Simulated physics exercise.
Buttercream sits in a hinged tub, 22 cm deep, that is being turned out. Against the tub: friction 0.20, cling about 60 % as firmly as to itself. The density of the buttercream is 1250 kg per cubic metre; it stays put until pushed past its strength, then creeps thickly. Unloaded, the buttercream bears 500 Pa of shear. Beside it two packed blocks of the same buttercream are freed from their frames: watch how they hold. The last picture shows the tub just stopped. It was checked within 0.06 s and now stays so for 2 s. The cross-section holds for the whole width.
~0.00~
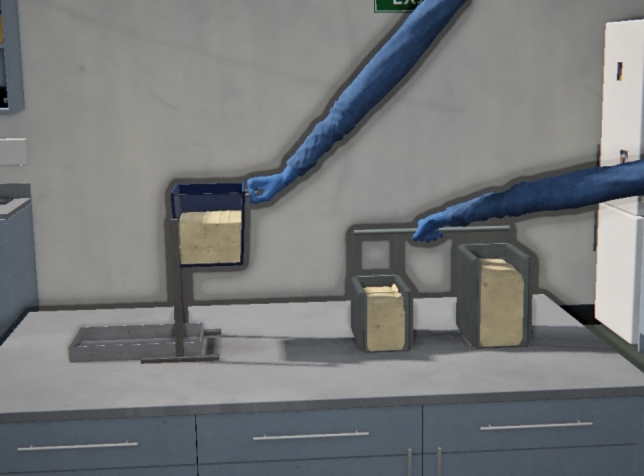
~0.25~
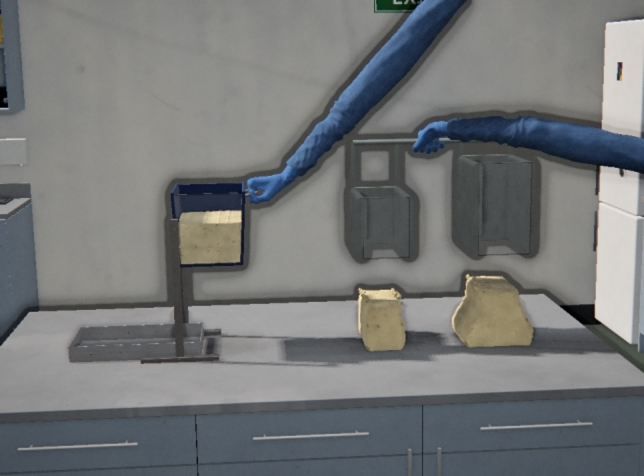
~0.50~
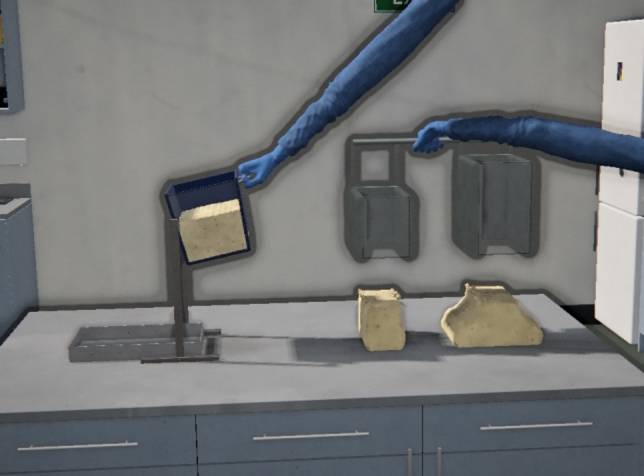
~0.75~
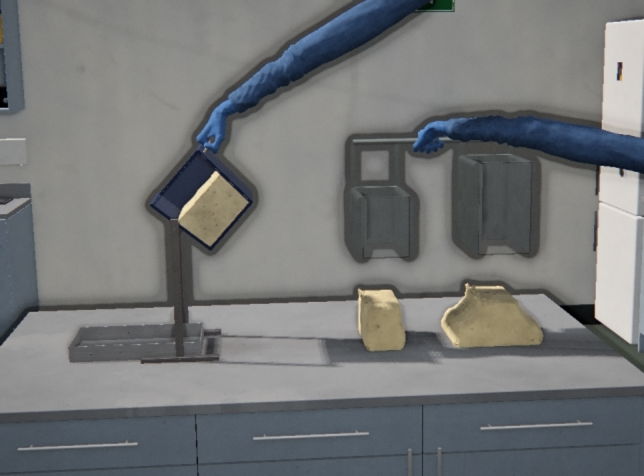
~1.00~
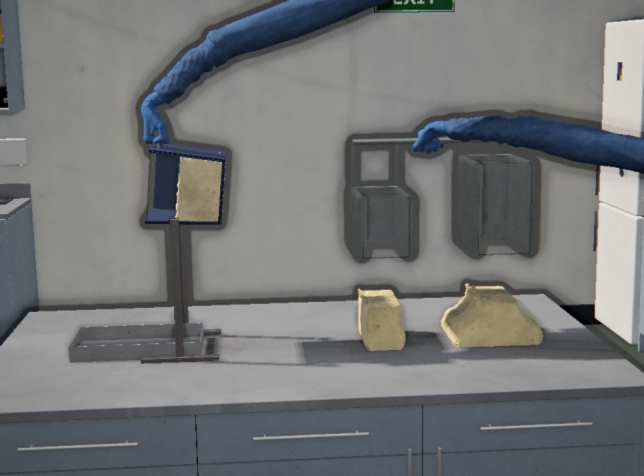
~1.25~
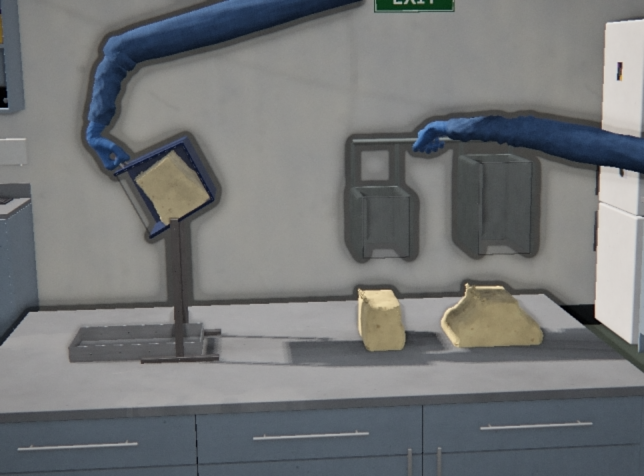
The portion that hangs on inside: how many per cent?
It comes to some 0 %.
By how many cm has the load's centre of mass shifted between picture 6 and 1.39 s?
About 11 cm.
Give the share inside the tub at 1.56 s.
Some 0 per cent.
After 1.39 s, the tub is at 117 degrees and holds 66 %.
After 1.56 s, the tub is at 117 degrees and holds 0 %.
After 1.73 s, the tub is at 117 degrees and holds 0 %.
After 1.90 s, the tub is at 117 degrees and holds 0 %.
After 3.25 s, the tub is at 117 degrees and holds 0 %.
